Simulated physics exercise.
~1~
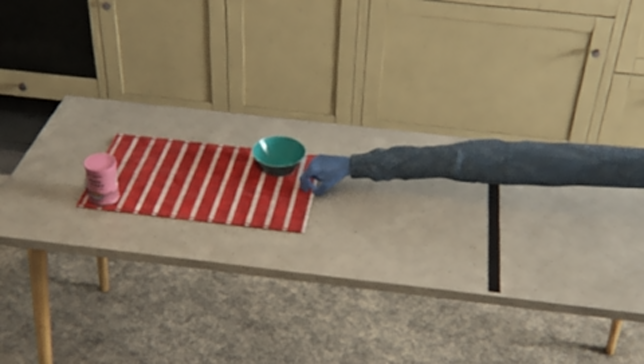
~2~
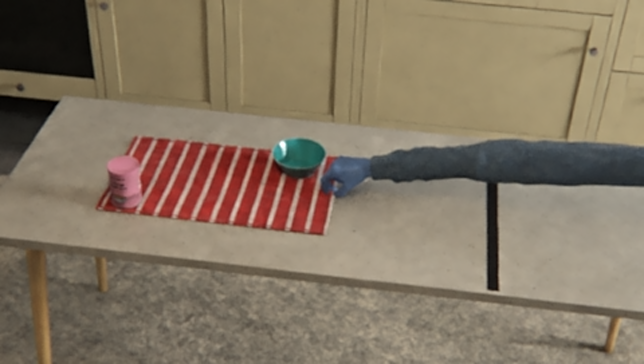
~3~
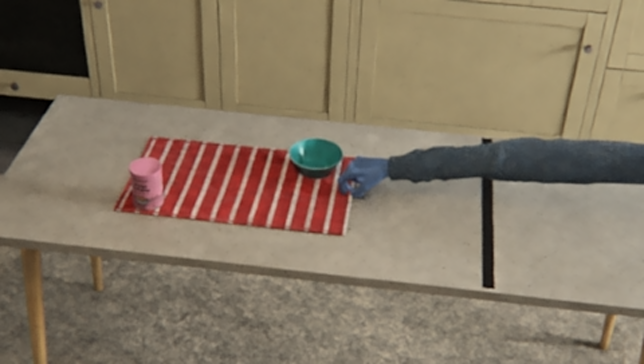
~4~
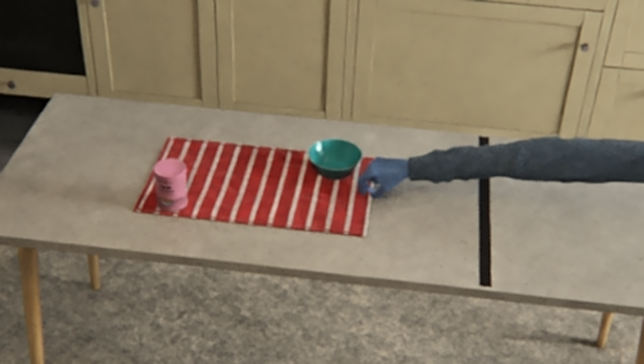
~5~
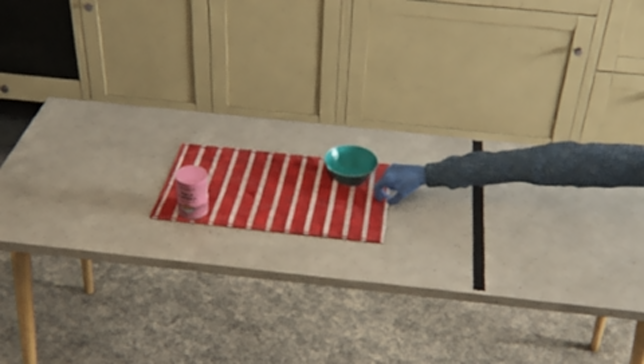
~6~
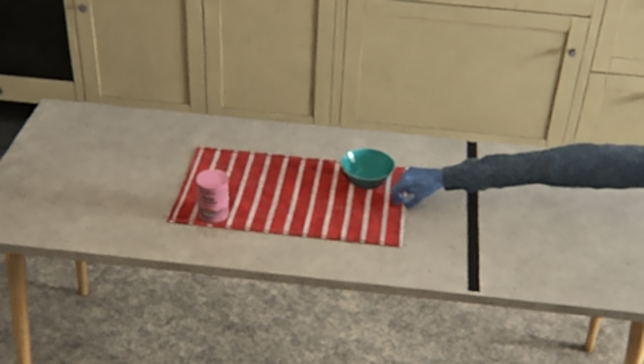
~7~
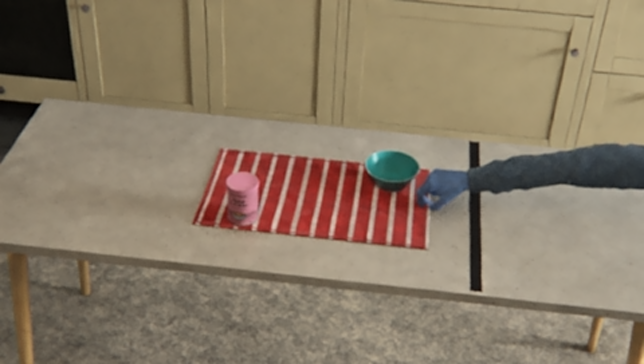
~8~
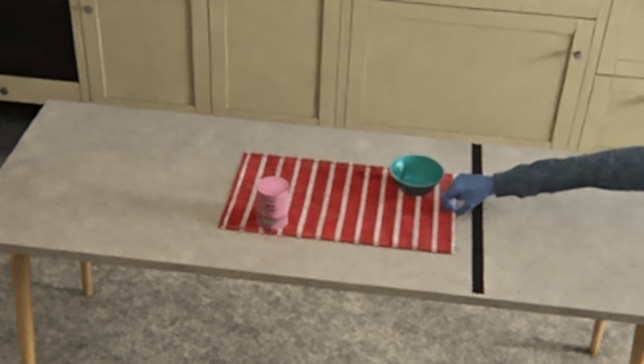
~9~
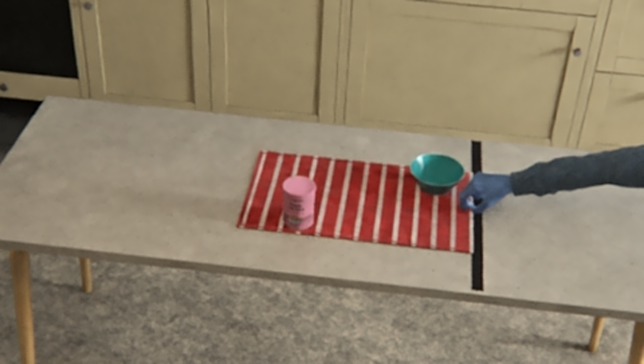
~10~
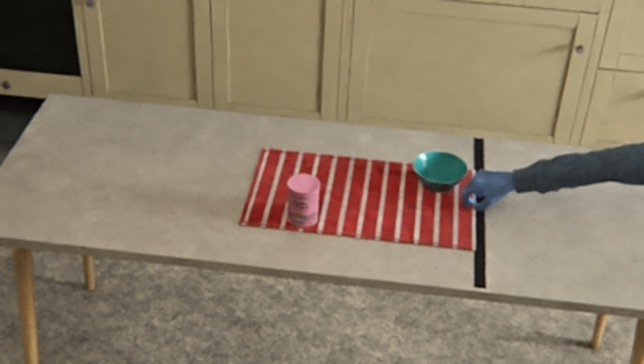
On a pale table in front of cream cabinets, a blue-gloved hand steadily pulls a red-and-white striped cloth to the right, carrying a turquoise bowl and an upright pink tin. The cloth stops with its edge at the black tape line, both objects still on it.
